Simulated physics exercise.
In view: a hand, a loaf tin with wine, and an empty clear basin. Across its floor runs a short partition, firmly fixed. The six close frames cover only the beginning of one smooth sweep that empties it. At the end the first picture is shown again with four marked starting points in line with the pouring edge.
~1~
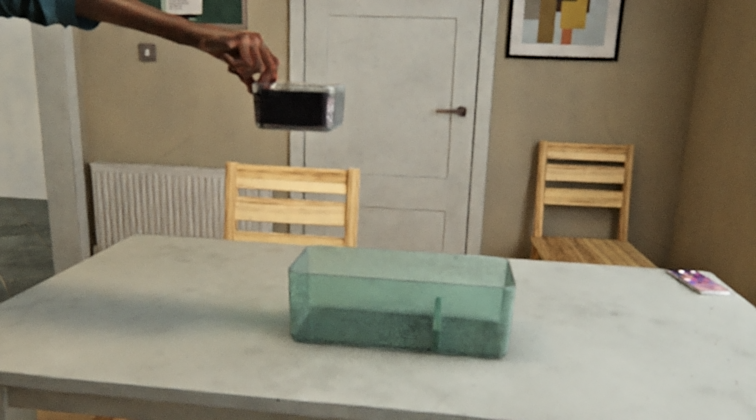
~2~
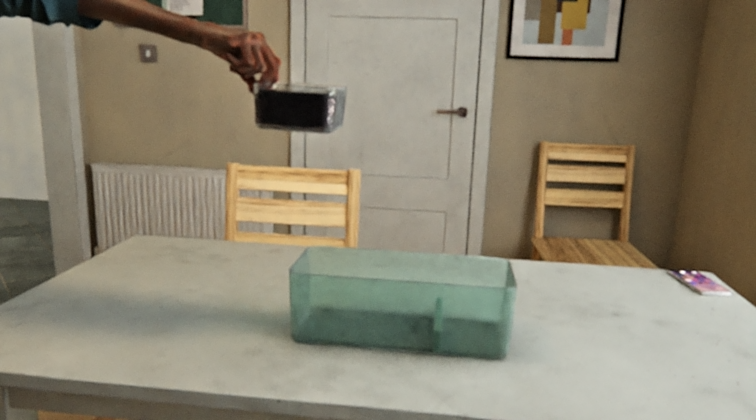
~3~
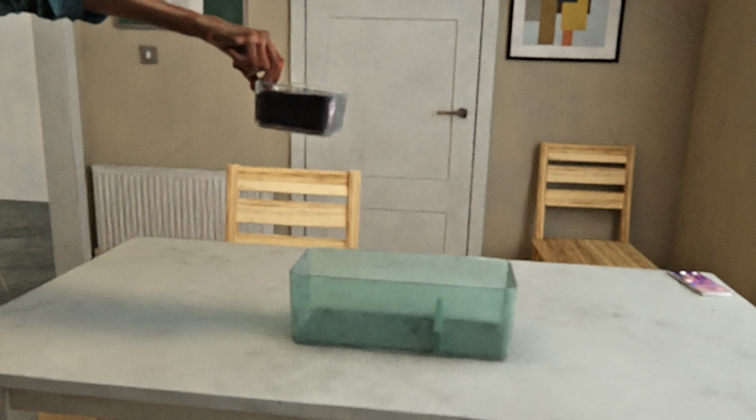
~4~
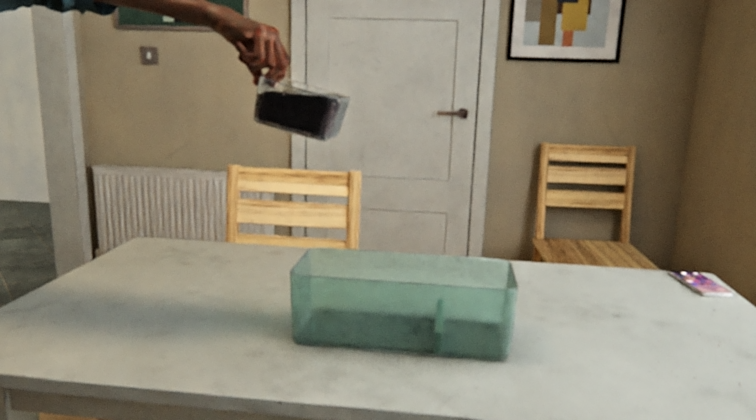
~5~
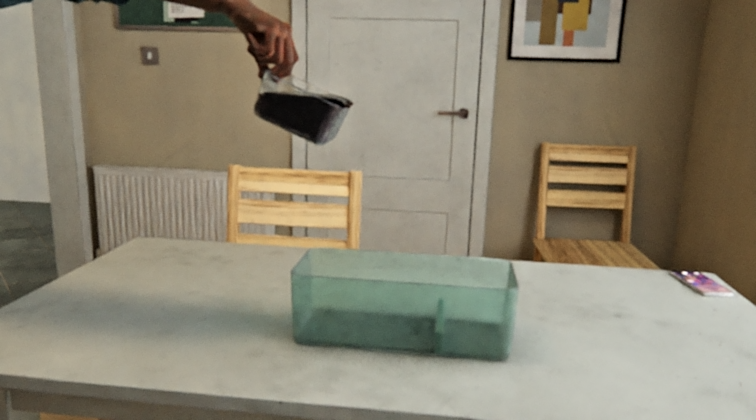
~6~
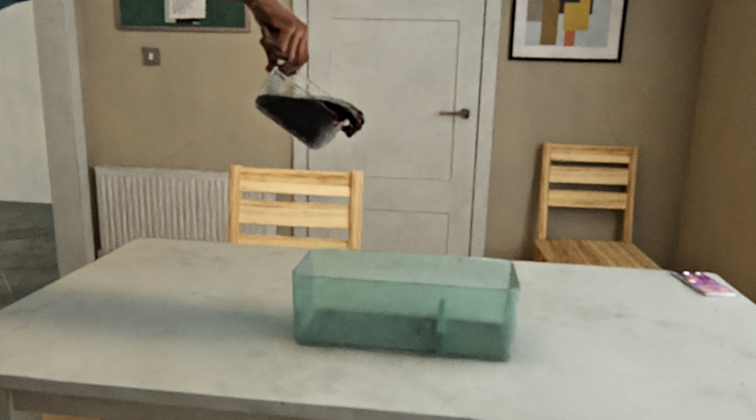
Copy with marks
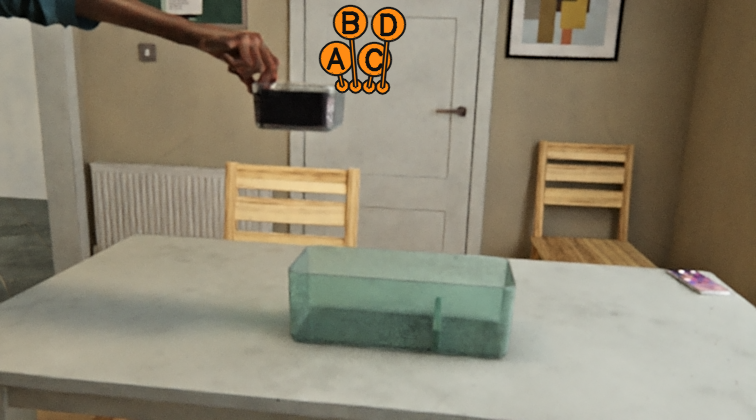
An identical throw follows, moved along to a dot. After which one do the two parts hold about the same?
Place D.
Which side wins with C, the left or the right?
The left side.
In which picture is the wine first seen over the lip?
In picture 5.
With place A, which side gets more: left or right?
The left one.
In orange, A at (342, 85); B at (355, 86); C at (369, 86); D at (382, 87).
If A is chosen, about 82 % ends left of the wall and 13 % right of it; 5 % is lost outside.
If B is chosen, about 85 % ends left of the wall and 9 % right of it; 6 % is lost outside.
If C is chosen, about 78 % ends left of the wall and 16 % right of it; 6 % is lost outside.
If D is chosen, about 48 % ends left of the wall and 47 % right of it; 5 % is lost outside.
